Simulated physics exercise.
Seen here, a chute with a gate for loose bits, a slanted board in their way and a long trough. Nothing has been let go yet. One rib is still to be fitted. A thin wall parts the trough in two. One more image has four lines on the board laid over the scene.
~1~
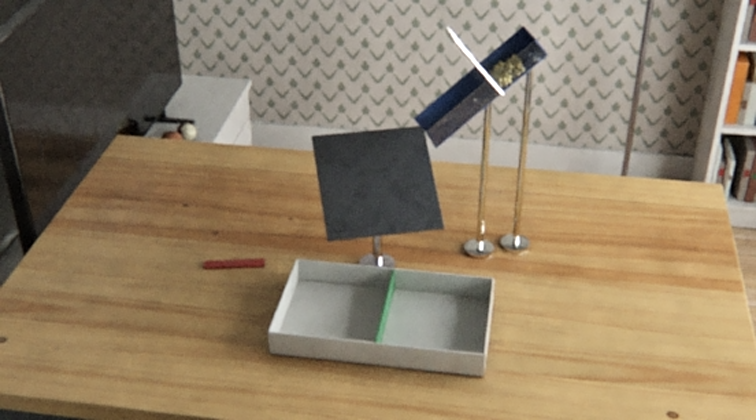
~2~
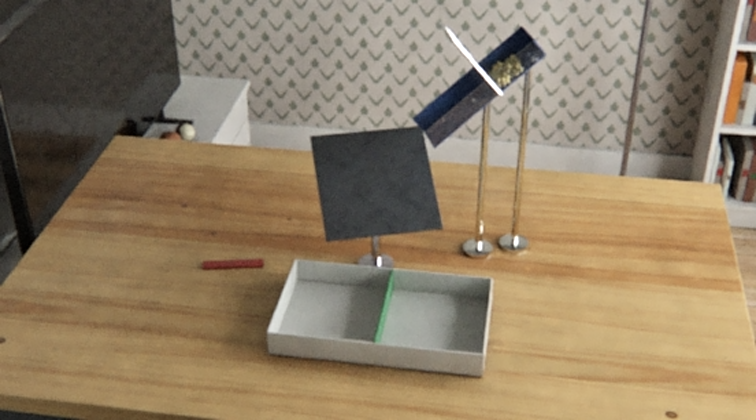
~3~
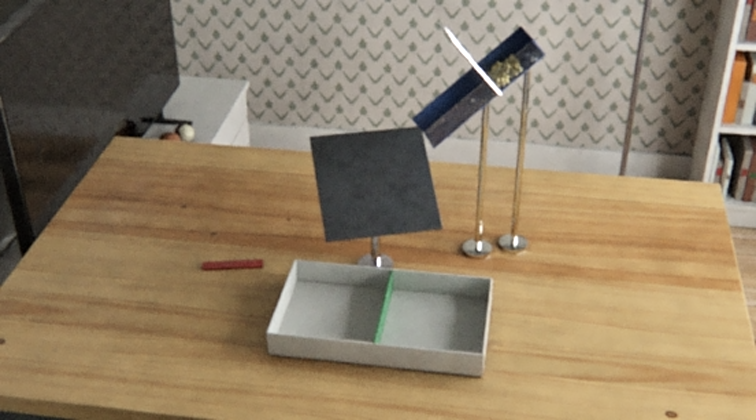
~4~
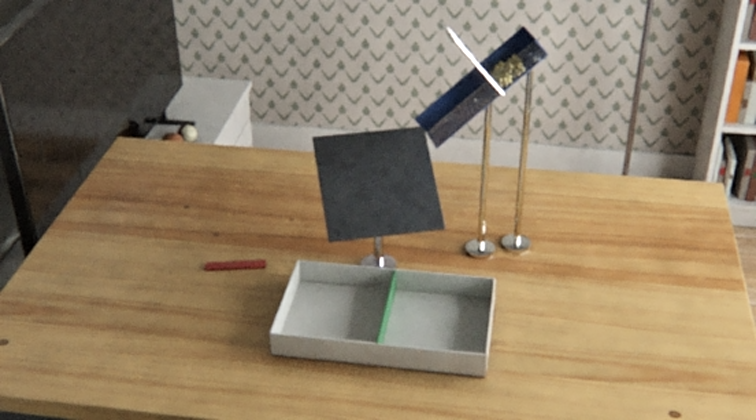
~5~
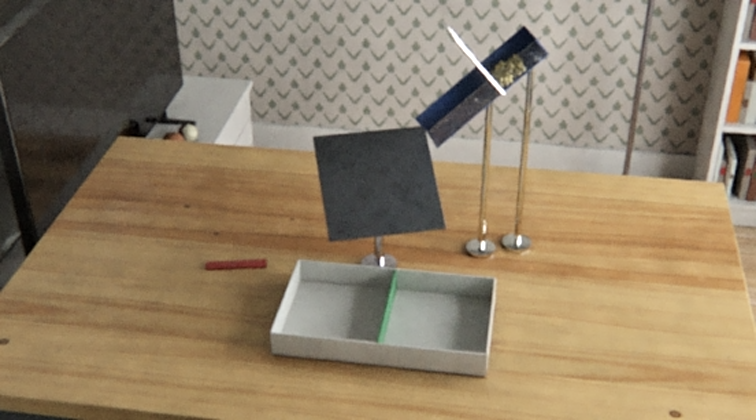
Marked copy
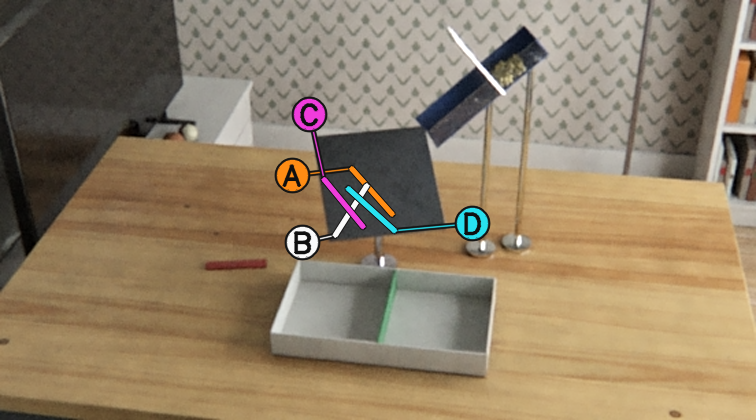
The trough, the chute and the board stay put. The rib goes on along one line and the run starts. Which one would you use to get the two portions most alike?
C.
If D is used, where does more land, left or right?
More lands on the right.
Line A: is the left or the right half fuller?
More lands on the right.
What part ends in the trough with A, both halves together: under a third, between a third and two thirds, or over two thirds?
Line A gives over two thirds.
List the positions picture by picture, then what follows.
The first picture shows load behind the gate at (502, 71), soya beans; lip of the chute at (431, 140), sloping fairly steeply.
The second picture shows middle of the board at (376, 181), tilted fairly steeply; middle of its low edge at (385, 234); of its high edge at (366, 131).
The third picture shows front corners of the trough at (268, 332) and (483, 355); front end of its middle wall at (374, 343).
The fourth picture shows middle of the load at (502, 71); lip at (432, 141).
The fifth picture shows middle of the load at (503, 71); lip at (432, 140).
On the marked copy, line A from (351, 168) to (392, 214); line B from (366, 185) to (335, 235); line C from (324, 179) to (362, 226); line D from (348, 188) to (394, 230).
With A, of what is caught, a stray few in the left half, nearly all in the right.
With B, of what is caught, most in the left half, about a quarter in the right.
With C, of what is caught, about half in the left half, about half in the right.
With D, of what is caught, a stray few in the left half, nearly all in the right.
